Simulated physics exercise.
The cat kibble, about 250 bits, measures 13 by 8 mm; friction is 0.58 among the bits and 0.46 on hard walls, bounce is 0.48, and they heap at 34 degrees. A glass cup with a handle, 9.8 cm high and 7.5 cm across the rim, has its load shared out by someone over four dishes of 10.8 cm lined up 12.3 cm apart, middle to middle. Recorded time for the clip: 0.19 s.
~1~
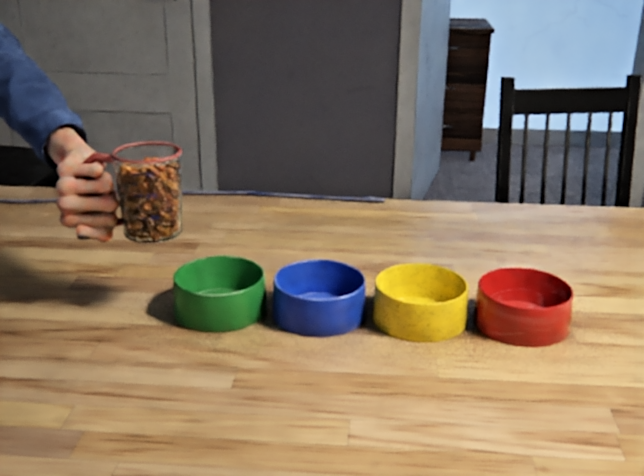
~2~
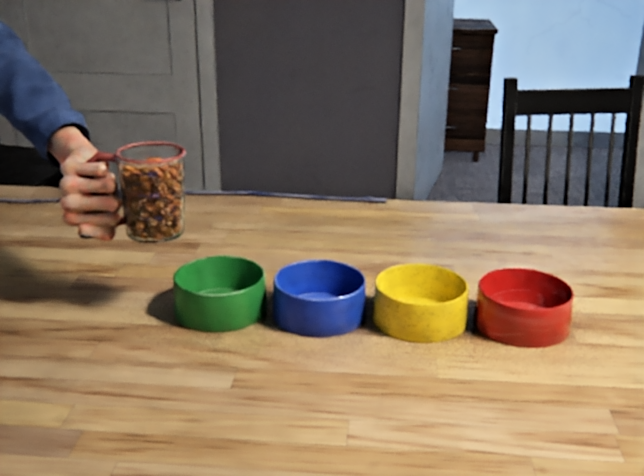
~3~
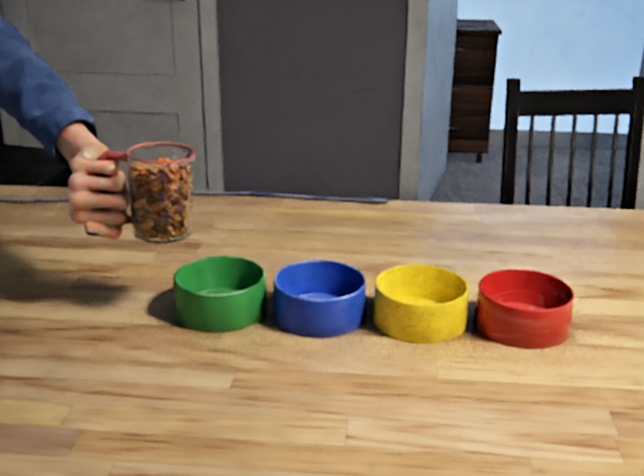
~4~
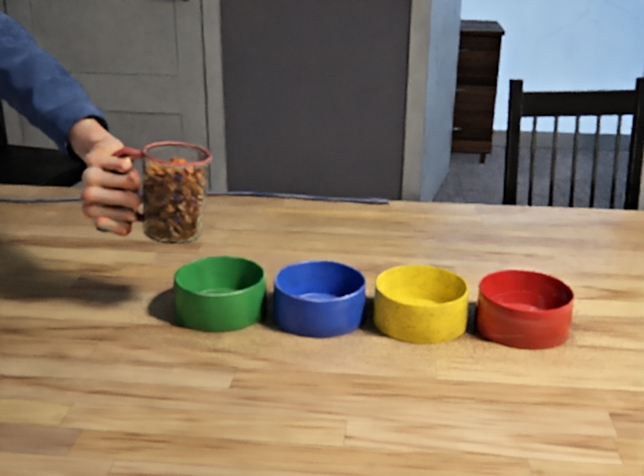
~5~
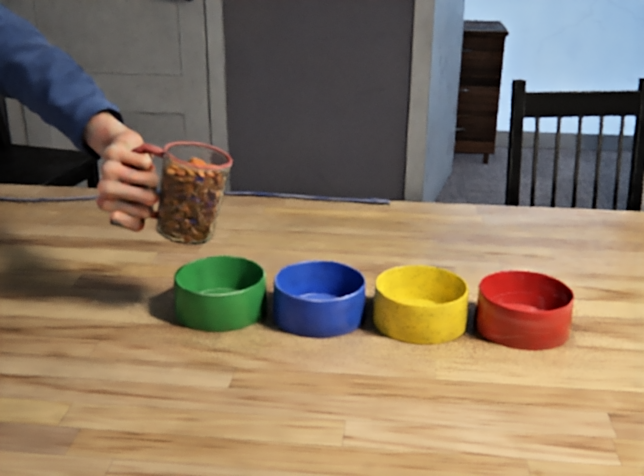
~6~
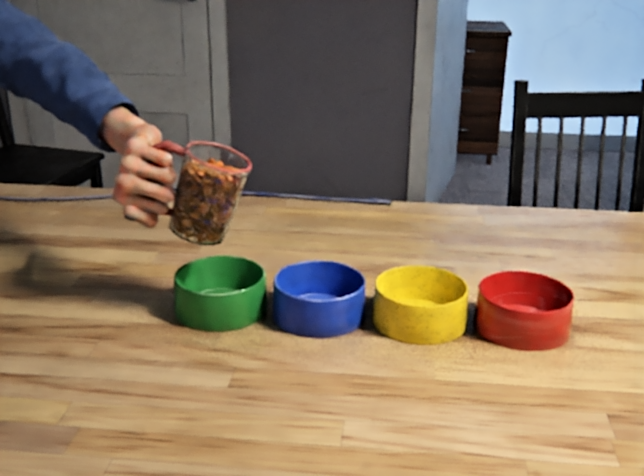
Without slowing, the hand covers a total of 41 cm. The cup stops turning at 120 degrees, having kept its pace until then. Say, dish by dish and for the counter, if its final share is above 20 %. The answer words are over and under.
Red dish: Over. Blue dish: Under. Green dish: Under. Yellow dish: Under. Counter: Over.
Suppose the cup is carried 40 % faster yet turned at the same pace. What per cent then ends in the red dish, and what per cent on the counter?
Result - red dish: 70; counter: 30.
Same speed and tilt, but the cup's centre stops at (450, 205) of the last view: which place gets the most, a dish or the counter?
Red.
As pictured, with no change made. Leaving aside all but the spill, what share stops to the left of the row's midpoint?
About 0 %.
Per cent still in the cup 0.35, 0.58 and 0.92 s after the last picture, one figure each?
About 100, 95, 5 per cent.
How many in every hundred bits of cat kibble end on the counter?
I'd put it near 35 per cent.
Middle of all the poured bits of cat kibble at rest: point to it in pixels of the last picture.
(546, 319) or so.
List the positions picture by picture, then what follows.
The first picture shows cup at (150, 193), tilt 0 degrees, lip at (179, 153), moved 0.0 cm; middle of the pieces at (147, 193); green dish at (219, 275); blue dish at (320, 279); yellow dish at (422, 283); red dish at (525, 288).
The second picture shows cup at (153, 193), tilt 1 degrees, lip at (183, 154), moved 0.3 cm; middle of the pieces at (150, 193).
The third picture shows cup at (161, 193), tilt 3 degrees, lip at (193, 156), moved 1.2 cm; middle of the pieces at (159, 193).
The fourth picture shows cup at (175, 193), tilt 7 degrees, lip at (209, 159), moved 2.8 cm; middle of the pieces at (172, 194).
The fifth picture shows cup at (191, 194), tilt 13 degrees, lip at (230, 163), moved 4.7 cm; middle of the pieces at (188, 194).
The sixth picture shows cup at (208, 194), tilt 18 degrees, lip at (250, 168), moved 6.7 cm; middle of the pieces at (204, 194); green dish at (220, 275); blue dish at (320, 280); yellow dish at (422, 286); red dish at (526, 291).
Then, 0.35 s after the last picture, tilt 68 degrees; cup holds 100 %.
Then, 0.58 s after the last picture, tilt 101 degrees; cup holds 95 %, red 5 %.
Then, 0.92 s after the last picture, tilt 120 degrees; cup holds 5 %, red 60 %.
In the end, red 65 %, blue 0 %, green 0 %, yellow 0 %, counter 35 %.
